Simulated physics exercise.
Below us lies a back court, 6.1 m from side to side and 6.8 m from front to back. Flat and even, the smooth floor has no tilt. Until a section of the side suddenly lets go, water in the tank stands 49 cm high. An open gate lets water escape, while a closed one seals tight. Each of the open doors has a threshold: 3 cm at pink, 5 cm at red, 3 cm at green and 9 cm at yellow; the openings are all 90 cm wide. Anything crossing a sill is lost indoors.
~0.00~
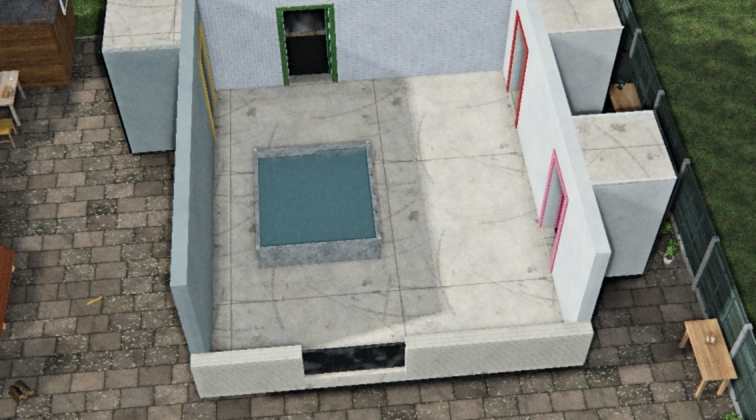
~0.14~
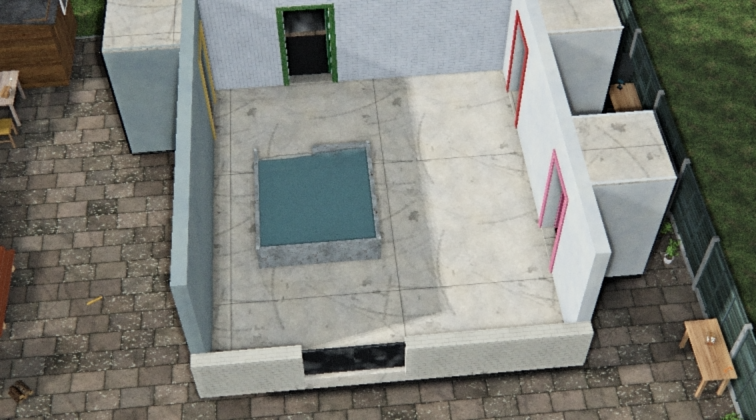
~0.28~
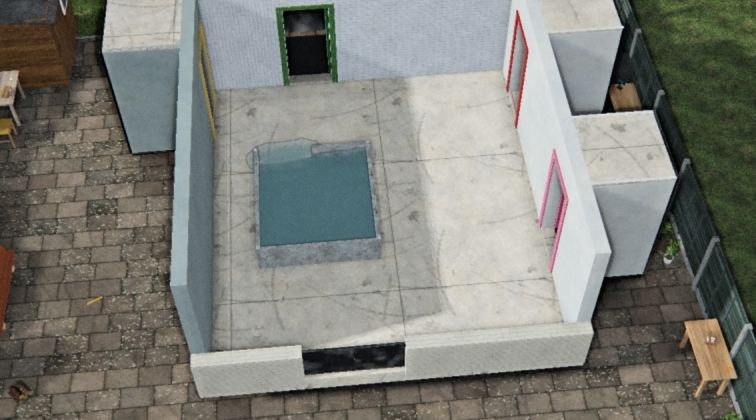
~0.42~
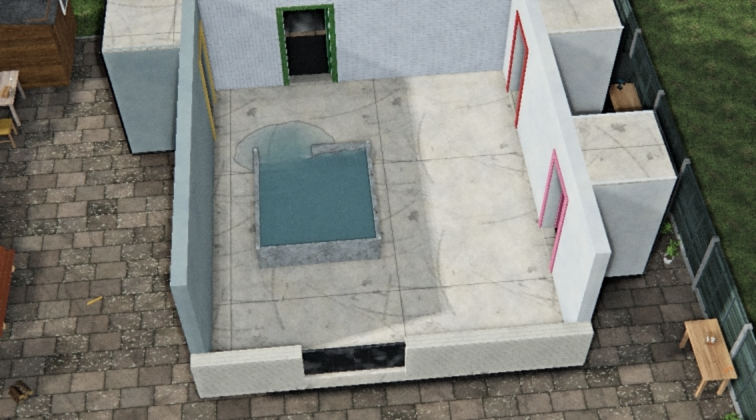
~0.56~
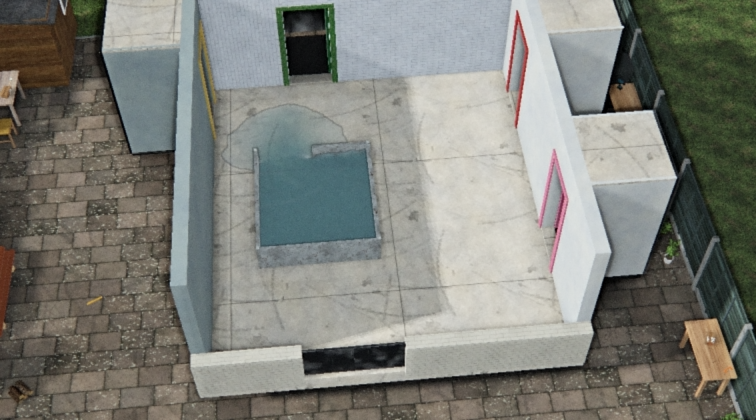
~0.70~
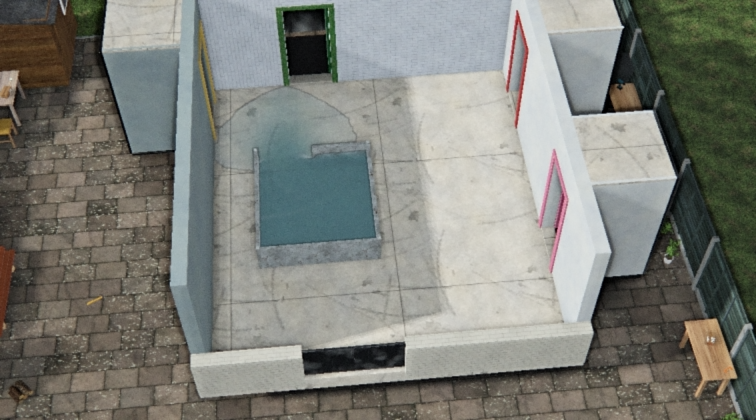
Water poured out through a gap in the far side of the square tank and spread across the pale floor in a widening, rounded sheet, creeping toward the wall with the green-framed doorway.
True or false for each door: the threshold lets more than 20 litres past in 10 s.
Pink door false, red door true, green door true, yellow door true.
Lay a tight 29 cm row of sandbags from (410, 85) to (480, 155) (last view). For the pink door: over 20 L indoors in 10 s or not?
Then the pink door stays short of the limit.
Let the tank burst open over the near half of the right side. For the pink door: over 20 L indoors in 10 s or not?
Pink: Exceeds.
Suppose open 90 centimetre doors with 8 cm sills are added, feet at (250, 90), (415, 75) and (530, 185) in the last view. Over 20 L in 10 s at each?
More, less, less.
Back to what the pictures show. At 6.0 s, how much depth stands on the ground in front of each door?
You'd get pink at 0 cm, red at 9 cm, green at 13 cm, and yellow at 15 cm.
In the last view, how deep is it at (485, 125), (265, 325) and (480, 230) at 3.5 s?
First 0 cm, then 0 cm, then 0 cm.
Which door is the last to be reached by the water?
Result: Pink door.
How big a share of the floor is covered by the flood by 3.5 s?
25 %.
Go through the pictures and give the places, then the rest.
The first picture shows the tank at (315, 196) is whole and still, 49 cm deep.
In the second picture, water pours out on the tank's far side and has run 0.6 m, to a hidden place; typically 8 cm deep outside, 49 cm at the tank's back.
In the third picture, water pours out on the tank's far side and has run 0.8 m, to (311, 143); typically 9 cm deep outside, 49 cm at the tank's back.
In the fourth picture, water pours out on the tank's far side and has run 1.2 m, to (301, 124); typically 6 cm deep outside, 49 cm at the tank's back.
In the fifth picture, the front is at (297, 107), 1.7 m from the gap on the tank's far side; 2.6 m2 of floor is under water; 49 cm left at the back of the tank.
In the sixth picture, water pours out on the tank's far side and has run 2.1 m, to (290, 91); typically 4 cm deep outside, 49 cm at the tank's back.
After 1.4 s water covers 15 % of the floor and is deepest (32 cm) near (215, 92); pink door not reached, red door not reached, green door 10 cm at the sill, 24 L in, yellow door 14 cm at the sill, 0 L in.
After 2.2 s water covers 20 % of the floor and is deepest (33 cm) near (267, 95); pink door not reached, red door not reached, green door 16 cm at the sill, 98 L in, yellow door 21 cm at the sill, 21 L in.
After 3.5 s water covers 25 % of the floor and is deepest (22 cm) near (267, 89); pink door not reached, red door not reached, green door 16 cm at the sill, 227 L in, yellow door 20 cm at the sill, 103 L in.
After 6.0 s water covers 45 % of the floor and is deepest (16 cm) near (215, 92); pink door not reached, red door 9 cm at the sill, 13 L in, green door 13 cm at the sill, 363 L in, yellow door 15 cm at the sill, 169 L in.
After 10.0 s water covers 75 % of the floor and is deepest (10 cm) near (215, 111); pink door 3 cm at the sill, 0 L in, red door 7 cm at the sill, 41 L in, green door 8 cm at the sill, 474 L in, yellow door 9 cm at the sill, 192 L in.
